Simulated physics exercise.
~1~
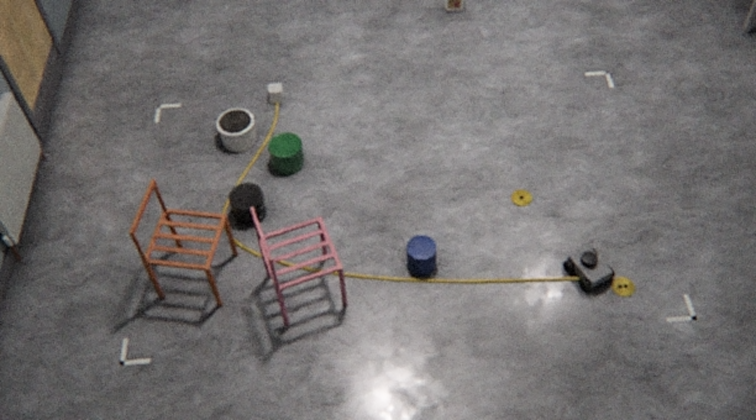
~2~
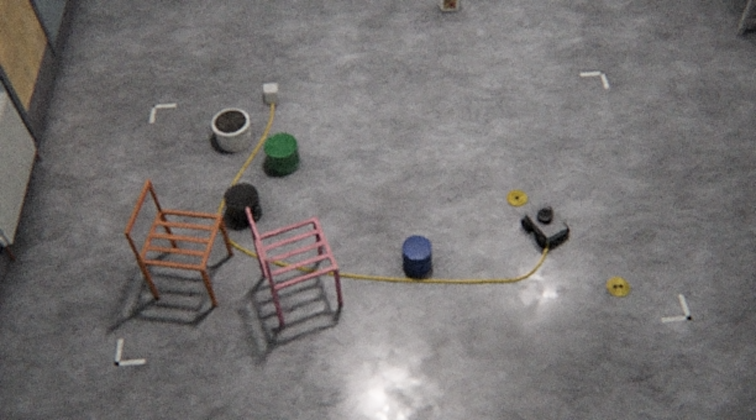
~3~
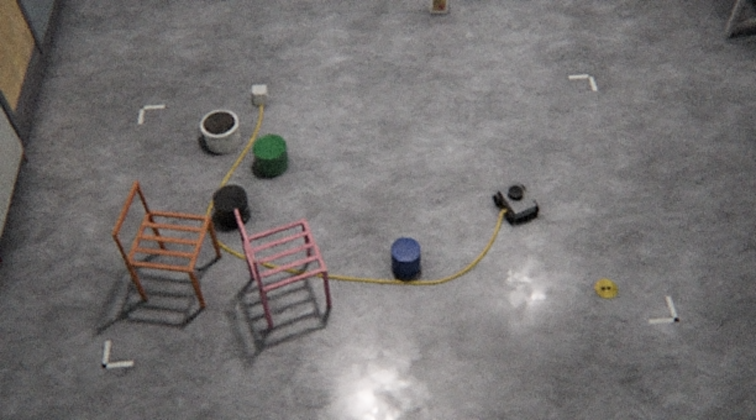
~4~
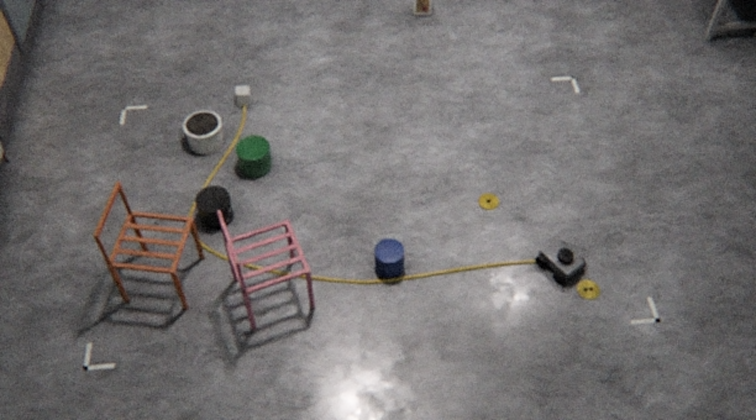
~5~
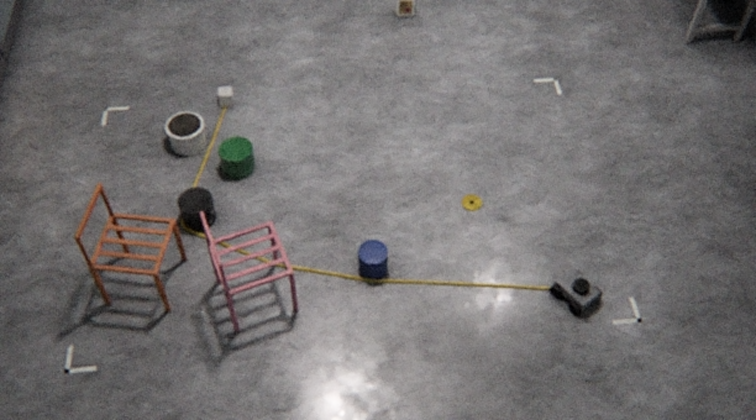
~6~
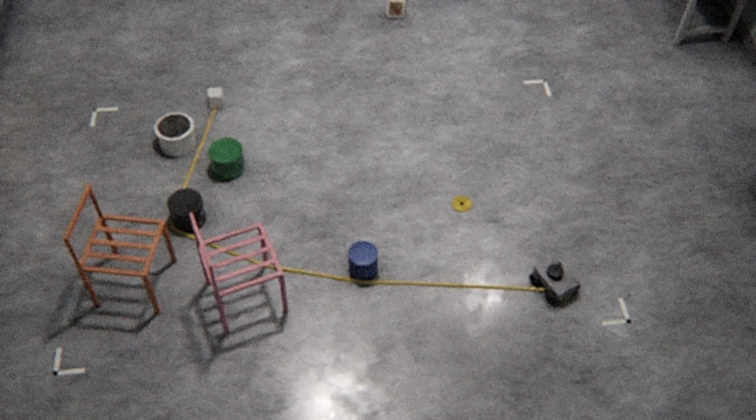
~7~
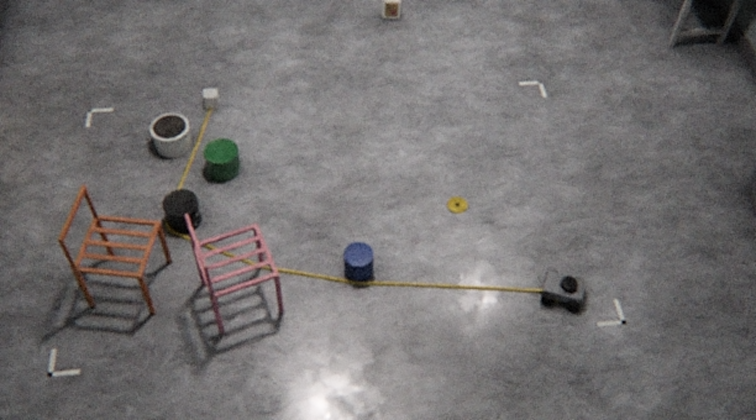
At first, a small dark cart sits at the right of a grey floor beside a yellow mark, trailing a yellow lead that winds past a white pot, green and black bins, orange and pink chairs and a blue tub. The cart drives up and left to the other yellow mark, and the lead sags into a curve behind it. It then heads back down and right, drawing the lead straighter. Reaching the first mark, it covers it and shifts only slightly, while the view drifts right. It ends there with the lead nearly straight, the tub and chairs still in place.
